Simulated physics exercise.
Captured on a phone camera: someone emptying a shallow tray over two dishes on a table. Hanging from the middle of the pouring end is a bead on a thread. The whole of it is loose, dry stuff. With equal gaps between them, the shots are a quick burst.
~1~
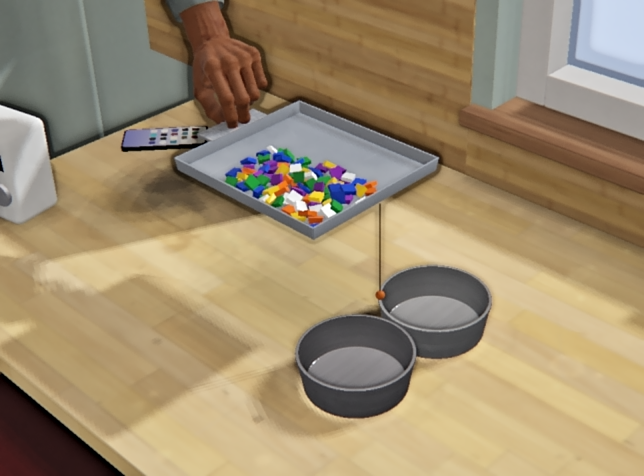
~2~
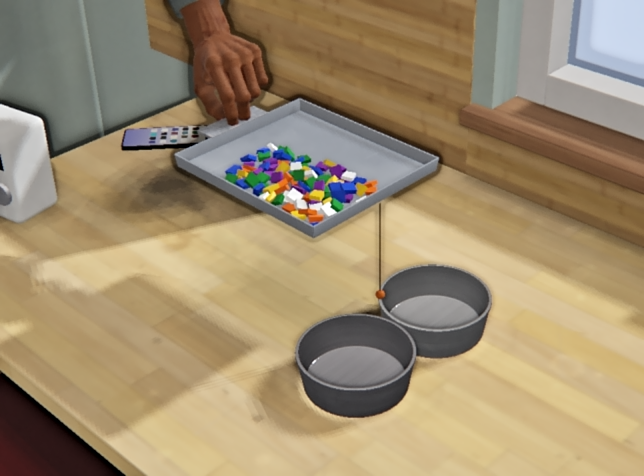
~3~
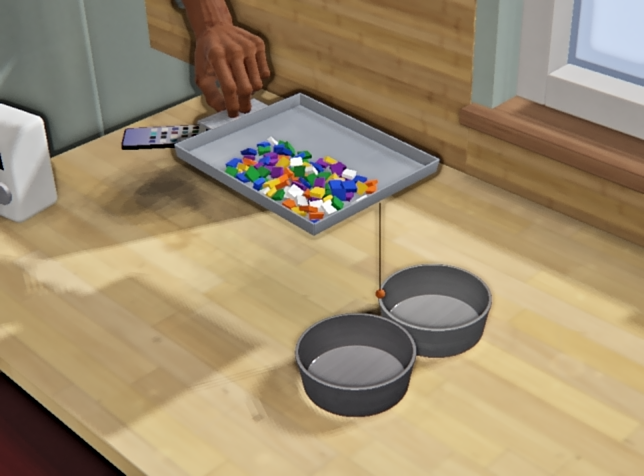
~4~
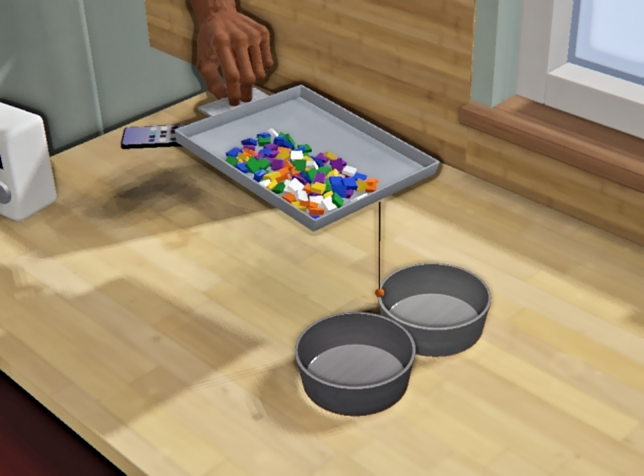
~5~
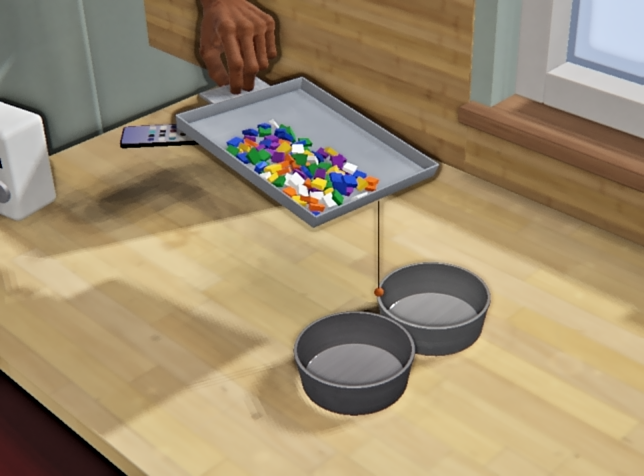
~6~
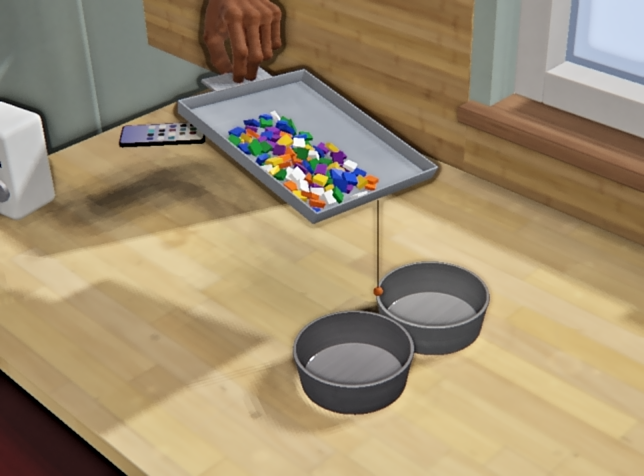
A grey shallow tray of small multicoloured tiles is held by a hand above a pale wooden counter, seen from above at an angle, with a window at the upper right. Two dark grey round dishes sit below, near an orange bead hanging on a thread, and a phone-like object lies left. The hand gradually raises the tray's far left side, tilting it slightly, while the view barely shifts.
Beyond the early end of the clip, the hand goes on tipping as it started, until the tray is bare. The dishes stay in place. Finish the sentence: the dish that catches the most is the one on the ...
... right.
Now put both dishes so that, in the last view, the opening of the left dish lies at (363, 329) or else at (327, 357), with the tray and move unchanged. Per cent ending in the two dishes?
The first comes to 90 percent and the second to 60 percent.
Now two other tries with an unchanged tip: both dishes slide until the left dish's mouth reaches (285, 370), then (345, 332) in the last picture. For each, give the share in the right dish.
Trial 1 near 10 percent, trial 2 near 90 percent.
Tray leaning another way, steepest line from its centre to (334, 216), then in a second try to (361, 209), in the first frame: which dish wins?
Case one: The dish to the left. Case two: The dish to the left.
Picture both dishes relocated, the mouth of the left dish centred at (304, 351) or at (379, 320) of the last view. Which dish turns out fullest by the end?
The dish to the right, then the dish to the right.
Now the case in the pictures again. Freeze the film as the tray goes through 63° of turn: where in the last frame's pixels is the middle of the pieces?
Roughly at (394, 174).
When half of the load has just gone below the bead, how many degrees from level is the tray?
The angle is roughly 95° at that point.
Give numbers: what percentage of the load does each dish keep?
Split in per cent - left dish 0, right dish 80.
Shortly afterwards, tray tipped steeply; all but a few on the tray; a little in the air.
Next, tray tipped past a quarter turn; near half on the tray; near half in the right dish; a little outside both; only a few in the air.
Some moments later, tray tipped past a quarter turn; the bulk in the right dish; a little outside both.
In the end, tray tipped past a quarter turn; none at all in the left dish; the bulk in the right dish; a little outside both.
